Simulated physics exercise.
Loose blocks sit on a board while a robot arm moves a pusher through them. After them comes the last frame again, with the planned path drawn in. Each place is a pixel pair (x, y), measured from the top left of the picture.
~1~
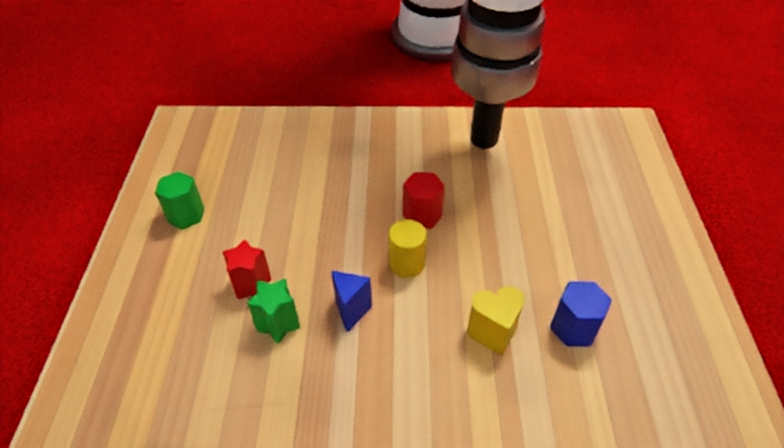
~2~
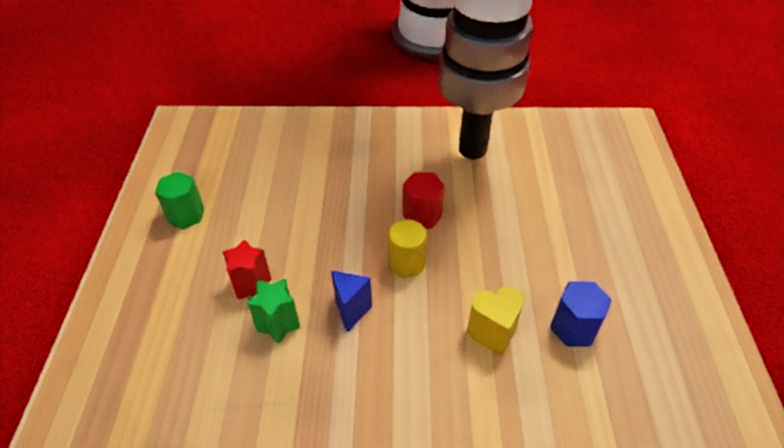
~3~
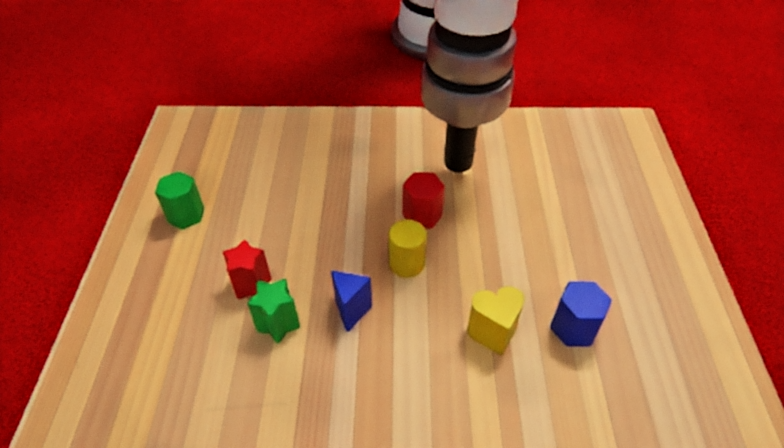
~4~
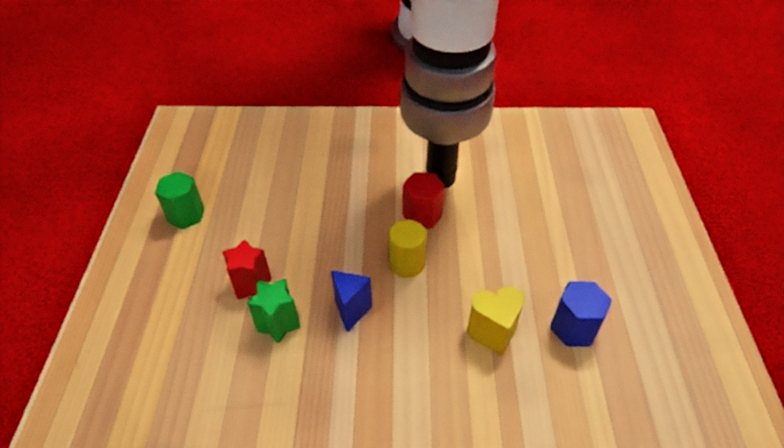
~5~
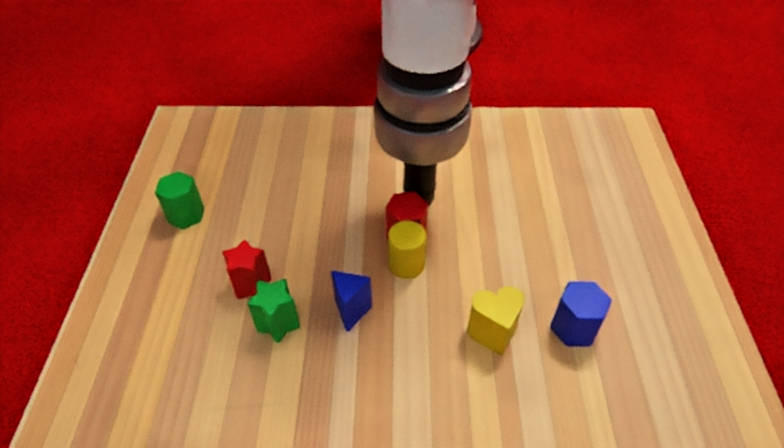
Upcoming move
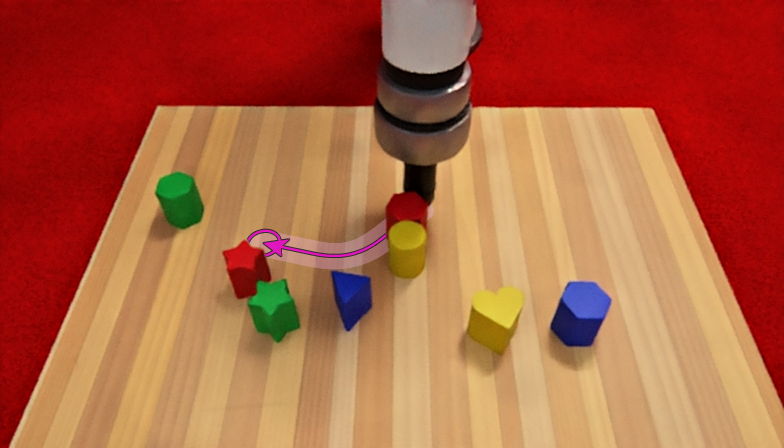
A striped wooden board lies on a bright red surface, seen from above at an angle by a still camera. Green, red, yellow and blue blocks sit scattered across it, including two stars at left, a yellow heart and a blue hexagonal block at right. From the top, a robot arm's black pusher moves down and left, then nudges the red six-sided block slightly toward the yellow cylinder.
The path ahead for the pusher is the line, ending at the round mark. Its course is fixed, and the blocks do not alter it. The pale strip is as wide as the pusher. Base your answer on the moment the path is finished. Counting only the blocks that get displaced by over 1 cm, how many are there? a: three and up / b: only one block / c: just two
c.
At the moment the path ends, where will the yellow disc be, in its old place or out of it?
At the end of the path, the yellow disc has moved off its old spot.
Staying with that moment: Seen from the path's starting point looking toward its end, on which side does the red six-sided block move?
That block drifts left.
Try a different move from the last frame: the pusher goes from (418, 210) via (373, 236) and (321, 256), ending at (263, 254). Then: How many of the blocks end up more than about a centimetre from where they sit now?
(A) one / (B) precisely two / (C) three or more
Choice B: Precisely two.
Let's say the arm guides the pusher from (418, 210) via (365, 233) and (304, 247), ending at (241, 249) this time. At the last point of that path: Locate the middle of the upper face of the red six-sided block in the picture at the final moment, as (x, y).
The answer is (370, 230).
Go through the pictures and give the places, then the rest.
Pusher tip at (484, 141); block tops, red star at (242, 255); red six-sided block at (424, 184); yellow disc at (408, 233), in the first frame.
Pusher at (473, 151); blocks unchanged, in the second frame.
Pusher at (458, 164); blocks unchanged, in the third frame.
Pusher at (440, 179); blocks unchanged, in the fourth frame.
Pusher at (419, 199); red star at (242, 255); red six-sided block at (407, 205); yellow disc at (407, 234), in the fifth frame.
Path on the board, from (418, 210) via (377, 242) and (321, 255), ending at (263, 243).
On the path given first. One third of the way, pusher at (377, 231); red six-sided block at (375, 241), turned 40° anticlockwise; yellow disc at (406, 261).
Two thirds of the way, pusher at (319, 244); red six-sided block at (367, 249), turned 75° anticlockwise; yellow disc at (406, 262).
At the end, pusher at (260, 232); red star in place; red six-sided block at (367, 249), turned 75° anticlockwise; yellow disc at (406, 262).
